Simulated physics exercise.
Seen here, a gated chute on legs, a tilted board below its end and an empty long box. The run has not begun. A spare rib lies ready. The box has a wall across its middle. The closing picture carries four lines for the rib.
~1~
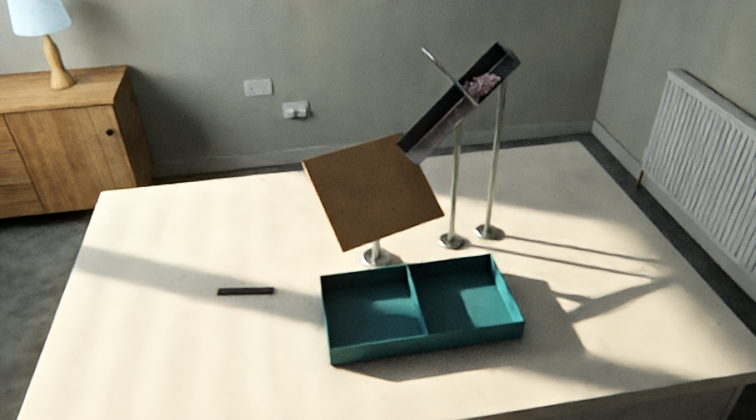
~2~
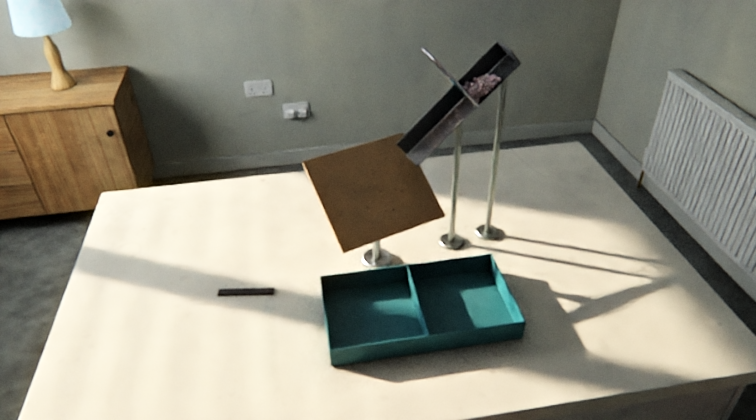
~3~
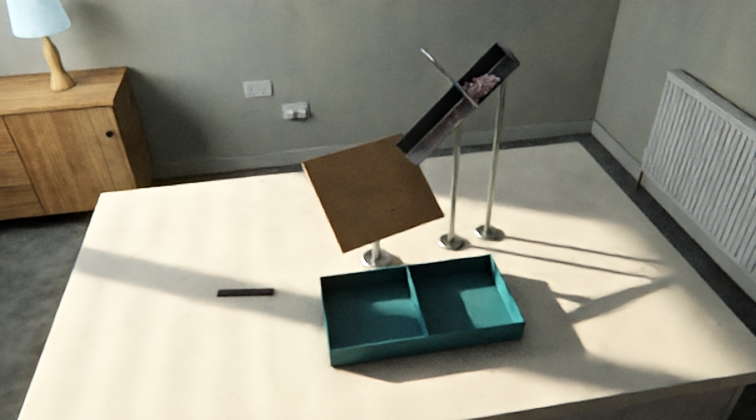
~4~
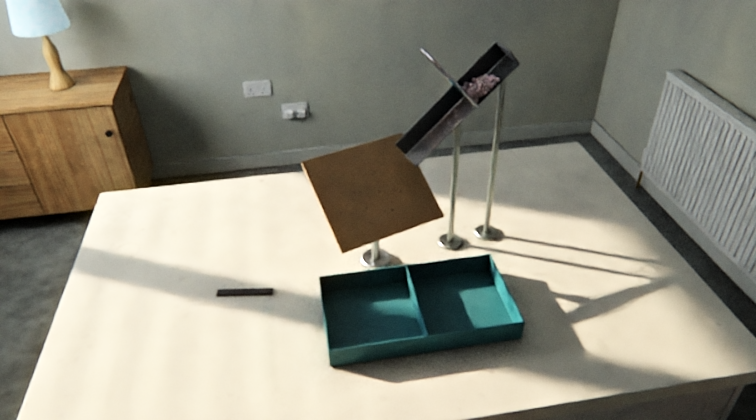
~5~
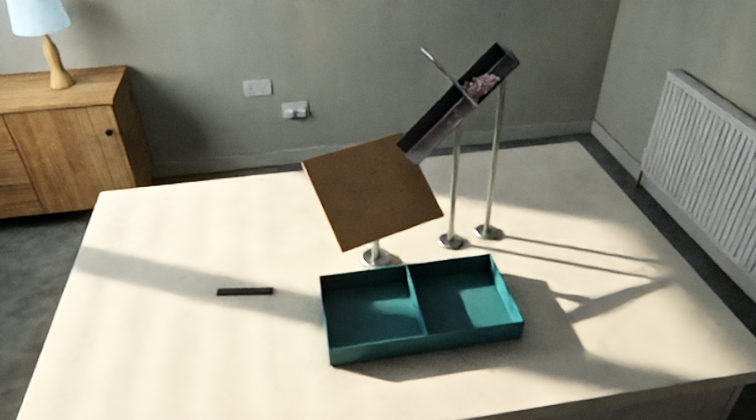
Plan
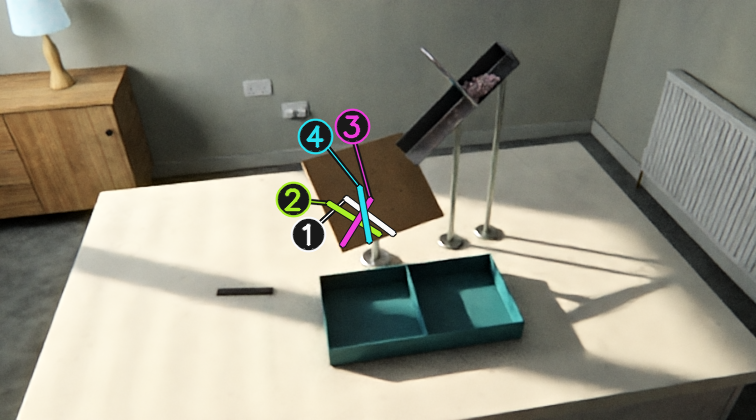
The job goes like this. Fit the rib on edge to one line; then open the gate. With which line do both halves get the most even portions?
2 works best here.
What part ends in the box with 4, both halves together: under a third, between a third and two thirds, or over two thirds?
Over two thirds.
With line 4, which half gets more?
More lands on the left.
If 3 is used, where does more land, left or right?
The left half.
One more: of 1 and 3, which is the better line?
Here it is line 3.
On the marked copy, line 1 from (346, 198) to (393, 233); line 2 from (329, 203) to (379, 234); line 3 from (370, 199) to (342, 244); line 4 from (359, 187) to (369, 240).
For line 1, of what is caught, a small part in the left half, nearly all in the right.
For line 2, of what is caught, about half in the left half, about half in the right.
For line 3, of what is caught, most in the left half, about a quarter in the right.
For line 4, of what is caught, most in the left half, a small part in the right.
